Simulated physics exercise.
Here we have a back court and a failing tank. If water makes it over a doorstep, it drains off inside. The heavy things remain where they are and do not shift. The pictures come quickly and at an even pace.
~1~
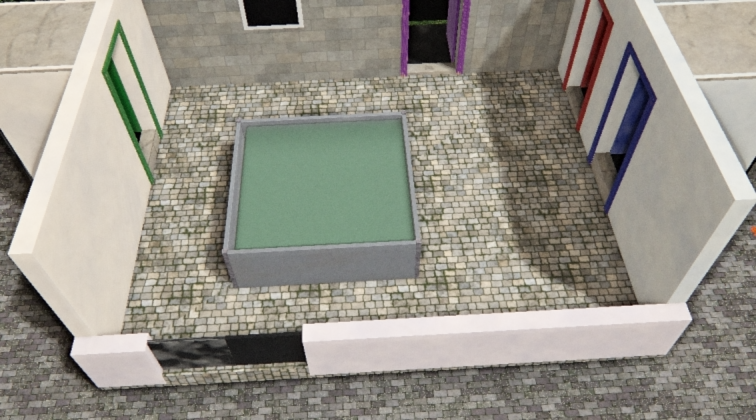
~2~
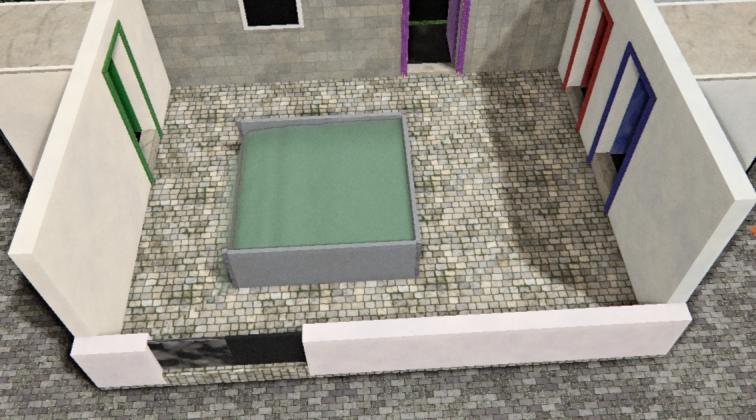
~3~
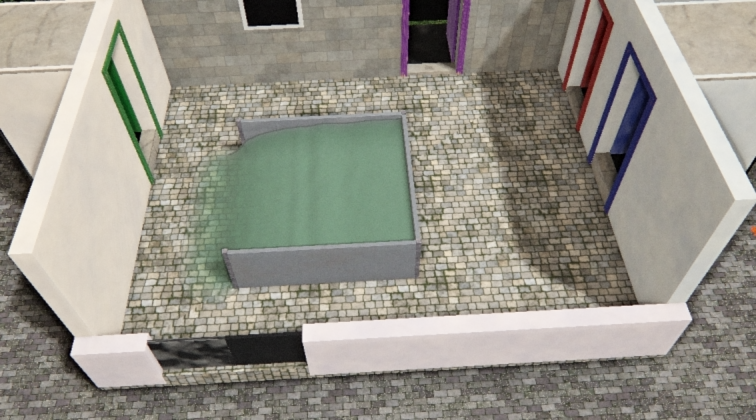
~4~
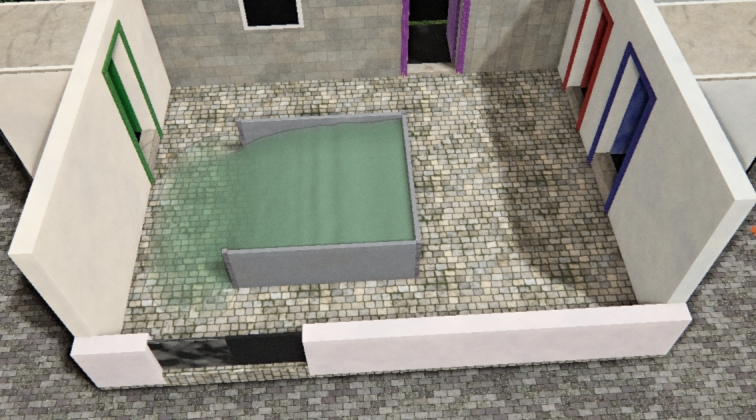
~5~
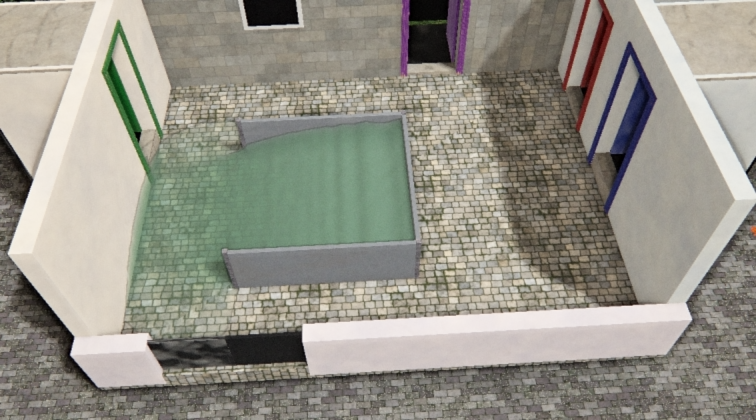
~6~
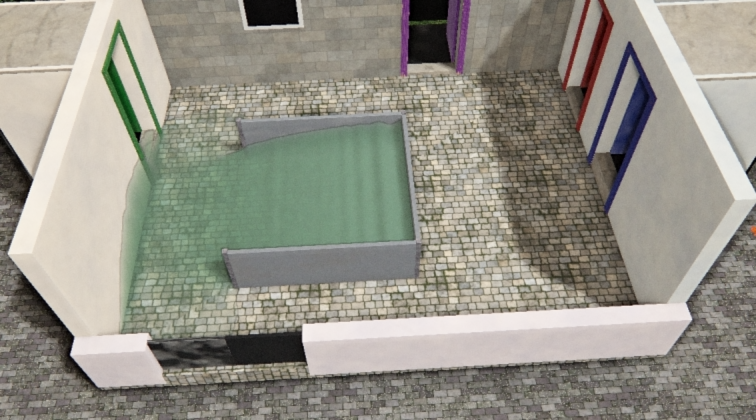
To begin with, green water lies still in a square grey tank set in a stone-paved court with white side walls. The tank's left side gives way and water pours out through the gap, spreading leftward over the paving in a thinning sheet until it reaches the left wall near the green-framed doorway.
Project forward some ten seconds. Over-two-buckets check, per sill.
Green door: Over, purple door: Over, blue door: Within two, red door: Over.
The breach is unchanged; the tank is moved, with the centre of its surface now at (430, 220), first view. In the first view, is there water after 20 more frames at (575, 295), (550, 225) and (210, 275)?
As listed: Untouched, untouched, reached.
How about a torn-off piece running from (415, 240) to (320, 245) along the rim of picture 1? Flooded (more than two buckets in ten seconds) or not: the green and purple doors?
Green door: Falls short; purple door: Exceeds the limit.
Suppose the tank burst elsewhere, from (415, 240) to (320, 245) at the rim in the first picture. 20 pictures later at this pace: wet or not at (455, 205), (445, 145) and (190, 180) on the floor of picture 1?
Log: Point 1 unreached; point 2 unreached; point 3 inundated.
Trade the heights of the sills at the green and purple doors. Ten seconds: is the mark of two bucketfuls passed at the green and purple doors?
Result - green door: Exceeds the limit; purple door: Stays within the limit.
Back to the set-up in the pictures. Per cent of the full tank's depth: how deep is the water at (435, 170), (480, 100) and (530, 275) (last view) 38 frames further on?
0, 6, 4 %.
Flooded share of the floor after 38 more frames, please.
I'd guess some 95 per cent.
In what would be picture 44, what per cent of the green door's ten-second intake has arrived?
Roughly 100 %.
A moment on, water covers 25 % of the floor; the green door over two buckets in, the purple door not reached, the blue door not reached, the red door not reached.
Next, water covers 35 % of the floor; the green door far over two buckets in, the purple door not reached, the blue door not reached, the red door not reached.
Then, water covers 75 % of the floor; the green door far over two buckets in, the purple door wet at the sill, nothing in, the blue door not reached, the red door not reached.
Later, water covers 95 % of the floor; the green door far over two buckets in, the purple door wet at the sill, nothing in, the blue door wet at the sill, nothing in, the red door over two buckets in.
In the end, water covers 100 % of the floor; the green door far over two buckets in, the purple door over two buckets in, the blue door wet at the sill, nothing in, the red door far over two buckets in.
